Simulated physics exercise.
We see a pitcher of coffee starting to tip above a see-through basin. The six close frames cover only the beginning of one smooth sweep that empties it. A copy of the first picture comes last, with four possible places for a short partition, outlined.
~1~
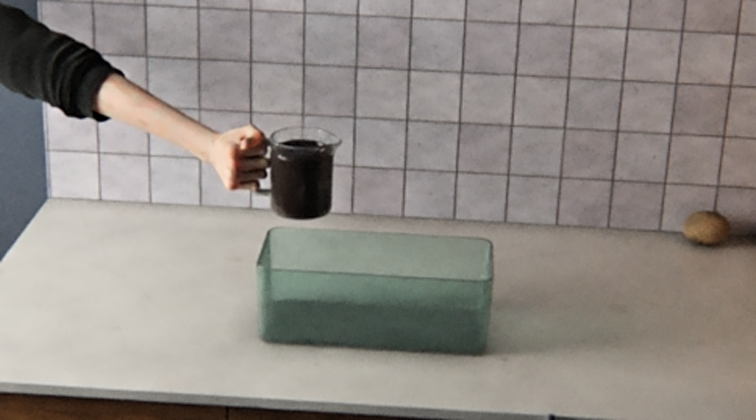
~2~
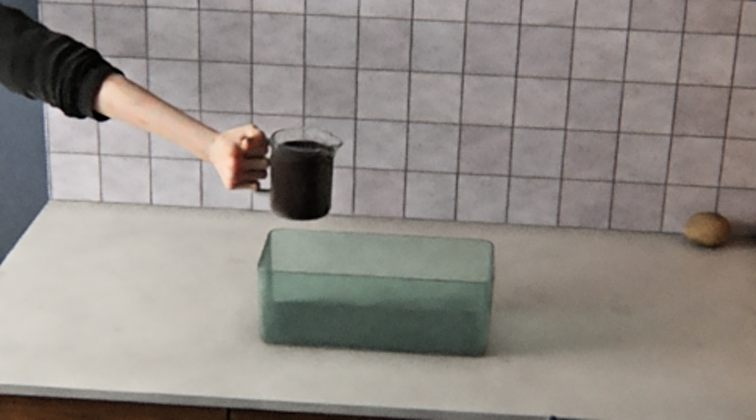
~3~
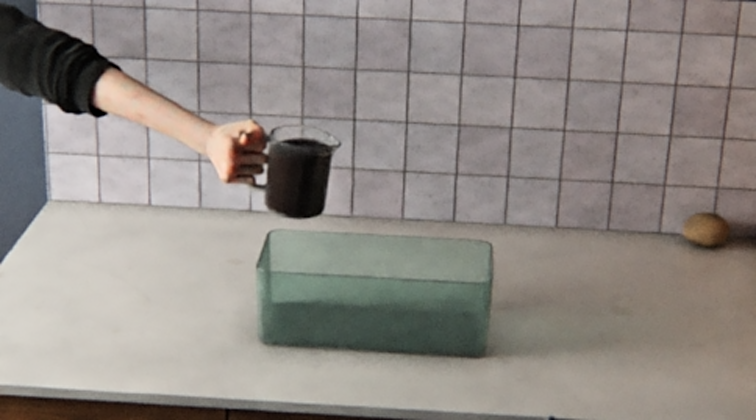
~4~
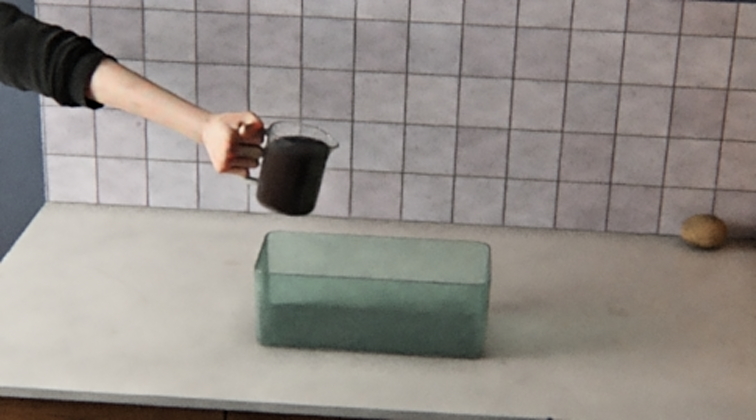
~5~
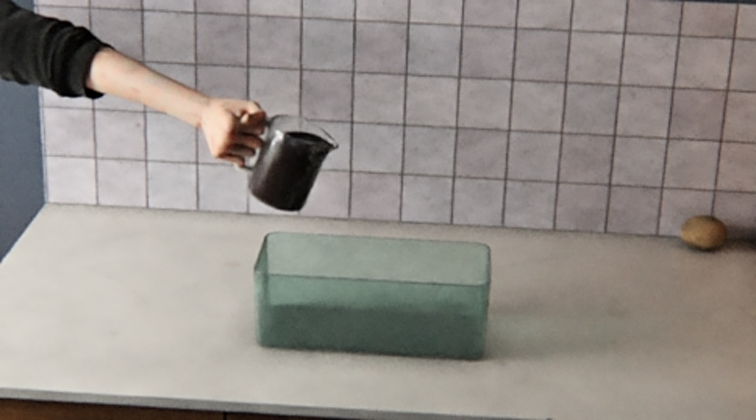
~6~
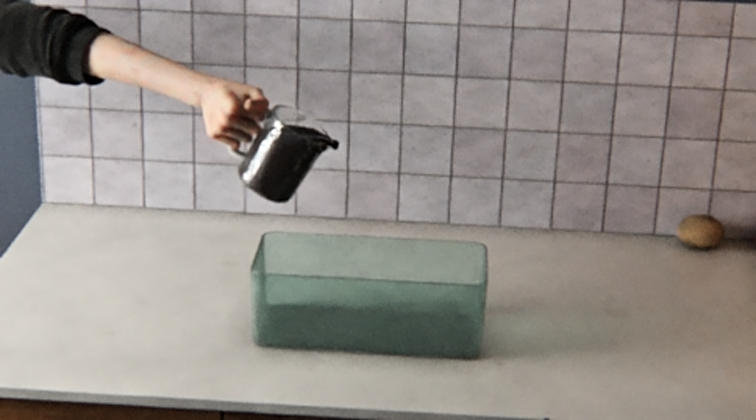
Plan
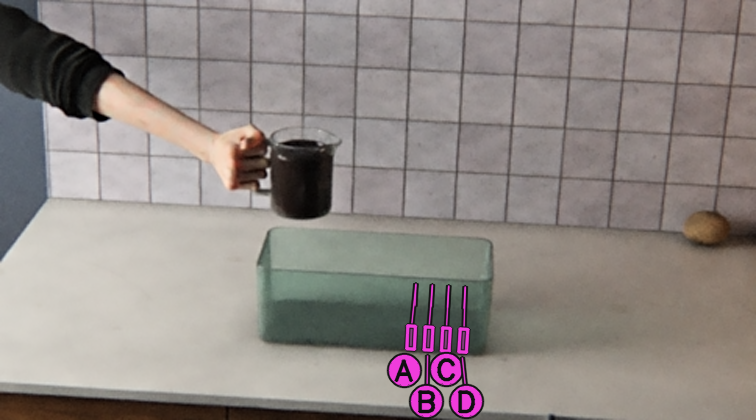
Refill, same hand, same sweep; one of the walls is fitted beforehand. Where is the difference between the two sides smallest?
Position A.
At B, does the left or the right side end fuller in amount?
The left side.
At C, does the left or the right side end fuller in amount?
More ends on the left.
On the marked copy, A at (410, 354); B at (427, 355); C at (444, 356); D at (462, 357).
With A, about 47 % ends left of the wall and 52 % right of it.
With B, about 88 % ends left of the wall and 9 % right of it; 3 % is lost outside.
With C, about 87 % ends left of the wall and 9 % right of it; 4 % is lost outside.
With D, about 89 % ends left of the wall and 9 % right of it.
